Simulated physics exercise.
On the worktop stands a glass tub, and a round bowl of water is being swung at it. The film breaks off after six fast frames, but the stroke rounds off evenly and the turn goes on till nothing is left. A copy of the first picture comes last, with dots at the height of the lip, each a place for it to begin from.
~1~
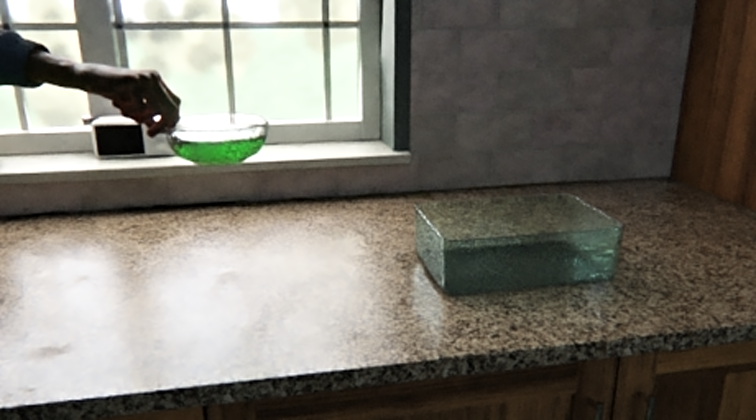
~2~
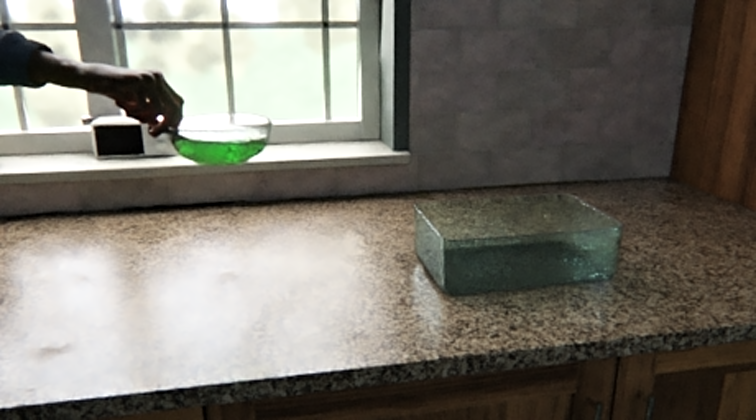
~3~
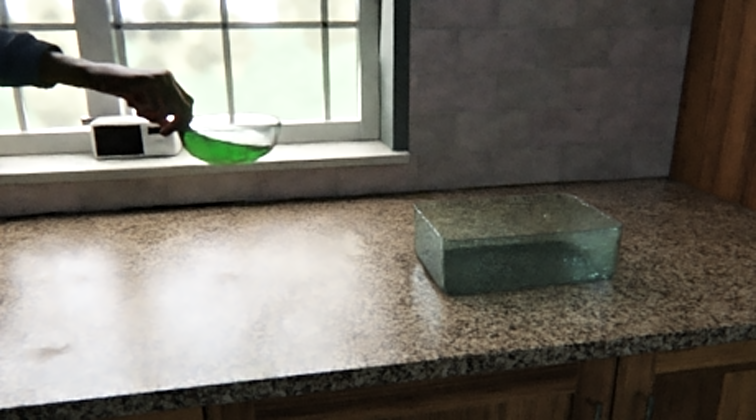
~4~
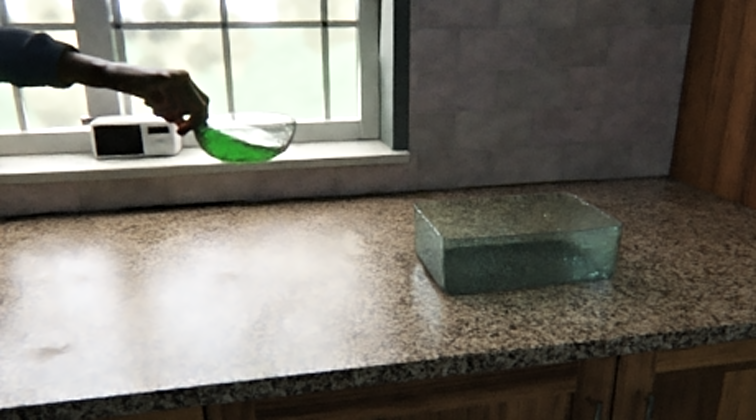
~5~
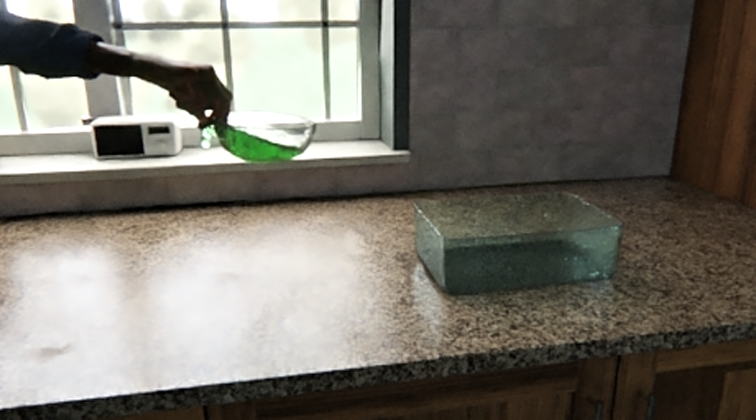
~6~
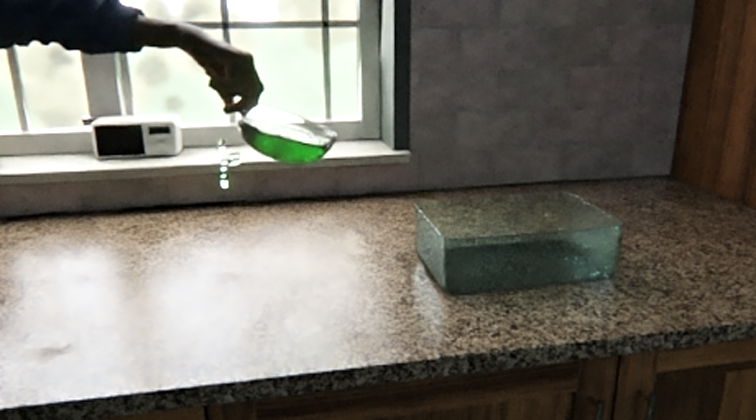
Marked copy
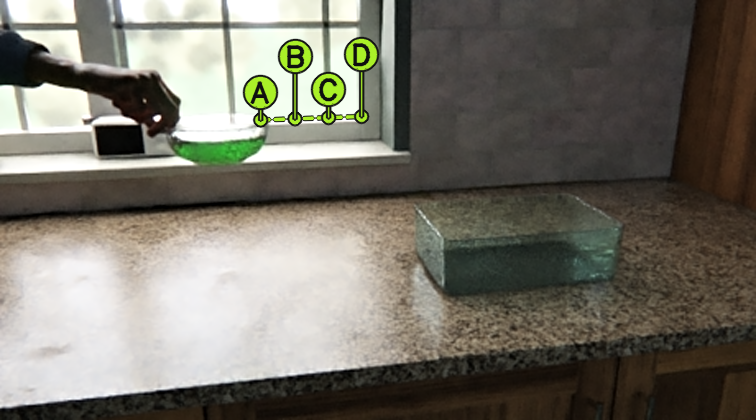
A hand swinging a round glass bowl of green liquid rightward above a worktop, the bowl tilting as drops fall from its left side.
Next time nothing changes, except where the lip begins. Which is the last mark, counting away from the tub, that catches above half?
The limit is B.
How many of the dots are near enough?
Three.
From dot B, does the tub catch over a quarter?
Yes, it does.
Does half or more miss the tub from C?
No, that is safe.
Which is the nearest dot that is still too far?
That is dot A.
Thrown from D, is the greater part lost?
No, that is safe.
On the marked copy, A at (260, 120); B at (295, 118); C at (328, 117); D at (361, 116).
With A, about 23 % lands in the tub, 72 % falls short and 5 % goes beside or beyond.
With B, about 69 % lands in the tub, 23 % falls short and 8 % goes beside or beyond.
With C, about 83 % lands in the tub, 7 % falls short and 10 % goes beside or beyond.
With D, about 83 % lands in the tub, 4 % falls short and 13 % goes beside or beyond.
